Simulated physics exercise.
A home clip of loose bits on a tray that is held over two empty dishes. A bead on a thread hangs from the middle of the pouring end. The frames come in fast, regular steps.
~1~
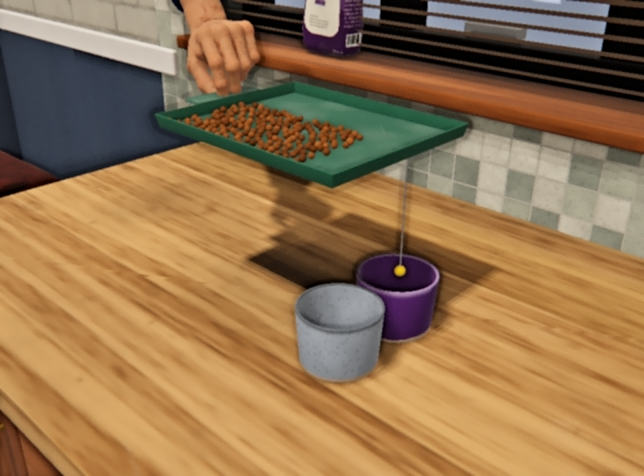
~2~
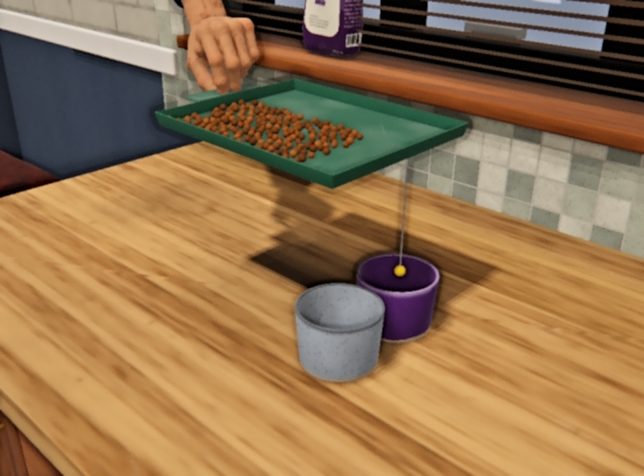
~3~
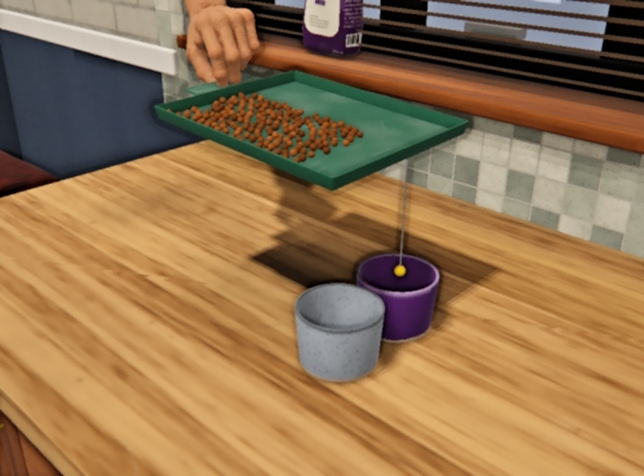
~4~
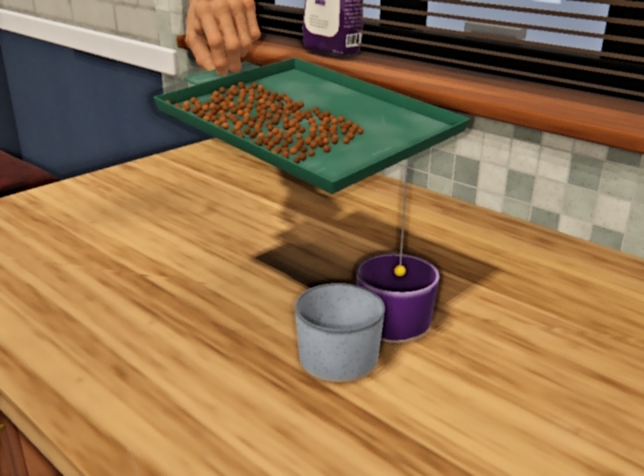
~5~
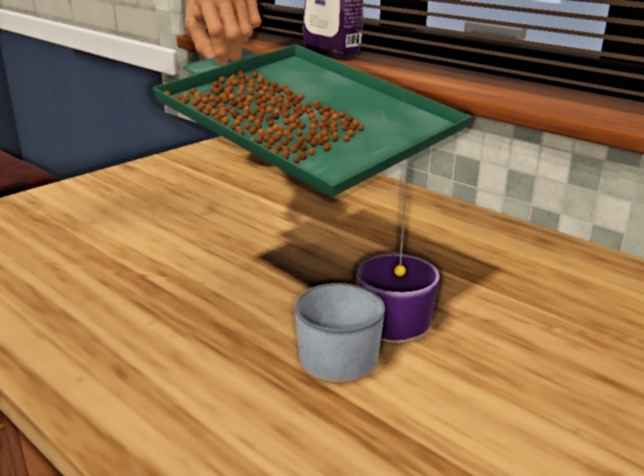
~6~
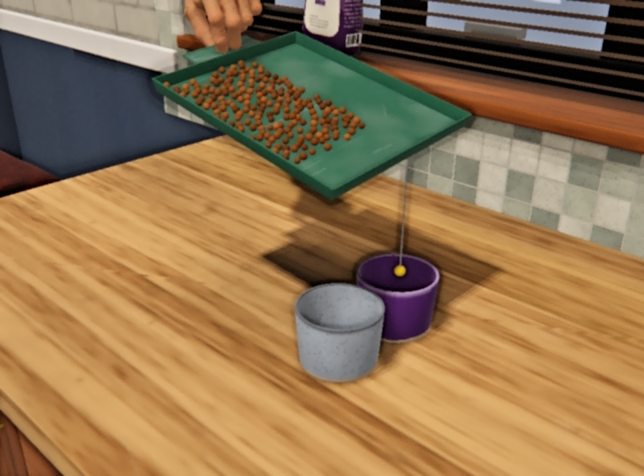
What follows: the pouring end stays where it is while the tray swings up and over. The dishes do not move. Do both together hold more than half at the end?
The two hold the larger part of the load.
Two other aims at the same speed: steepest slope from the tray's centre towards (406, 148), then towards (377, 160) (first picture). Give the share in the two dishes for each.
First some 0, then 20 per cent.
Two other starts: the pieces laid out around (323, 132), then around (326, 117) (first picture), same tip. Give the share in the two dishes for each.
In turn 70 and 60 in a hundred.
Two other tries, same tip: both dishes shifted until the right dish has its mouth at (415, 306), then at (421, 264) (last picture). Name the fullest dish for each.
In turn: The left dish; the left-hand dish.
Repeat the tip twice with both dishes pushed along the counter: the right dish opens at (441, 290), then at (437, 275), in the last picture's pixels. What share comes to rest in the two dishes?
Near 50 % and 40 %.
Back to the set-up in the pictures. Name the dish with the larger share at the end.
More ends in the left-hand dish.
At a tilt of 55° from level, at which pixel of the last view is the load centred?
Roughly at (320, 157).
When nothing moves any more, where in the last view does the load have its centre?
Roughly at (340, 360).
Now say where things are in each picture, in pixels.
In the first frame, corners of the pouring end near (333, 173) and (464, 123), level; middle of the load near (263, 130), cereal balls; left dish near (372, 345); right dish near (429, 308); bead on its thread near (400, 271).
In the second frame, corners of the pouring end near (333, 173) and (464, 122), level; middle of the load near (263, 128).
In the third frame, corners of the pouring end near (333, 176) and (465, 121), tipped barely, lowest at the left corner; middle of the load near (263, 124).
In the fourth frame, corners of the pouring end near (333, 179) and (466, 118), tipped a little, lowest at the left corner; middle of the load near (263, 118).
In the fifth frame, corners of the pouring end near (333, 183) and (467, 116), tipped a little, lowest at the left corner; middle of the load near (263, 112).
In the sixth frame, corners of the pouring end near (333, 187) and (468, 114), tipped a little, lowest at the left corner; middle of the load near (263, 106); left dish near (372, 345); right dish near (429, 308).
Shortly afterwards, tray tipped steeply; all but a few on the tray; a little in the air.
Next, tray tipped right over; near half on the tray; a little in the left dish; a little outside both; near a quarter in the air.
Some moments later, tray tipped past a quarter turn; the bulk in the left dish; near a quarter outside both.
In the end, tray tipped past a quarter turn; the bulk in the left dish; none at all in the right dish; near a quarter outside both.
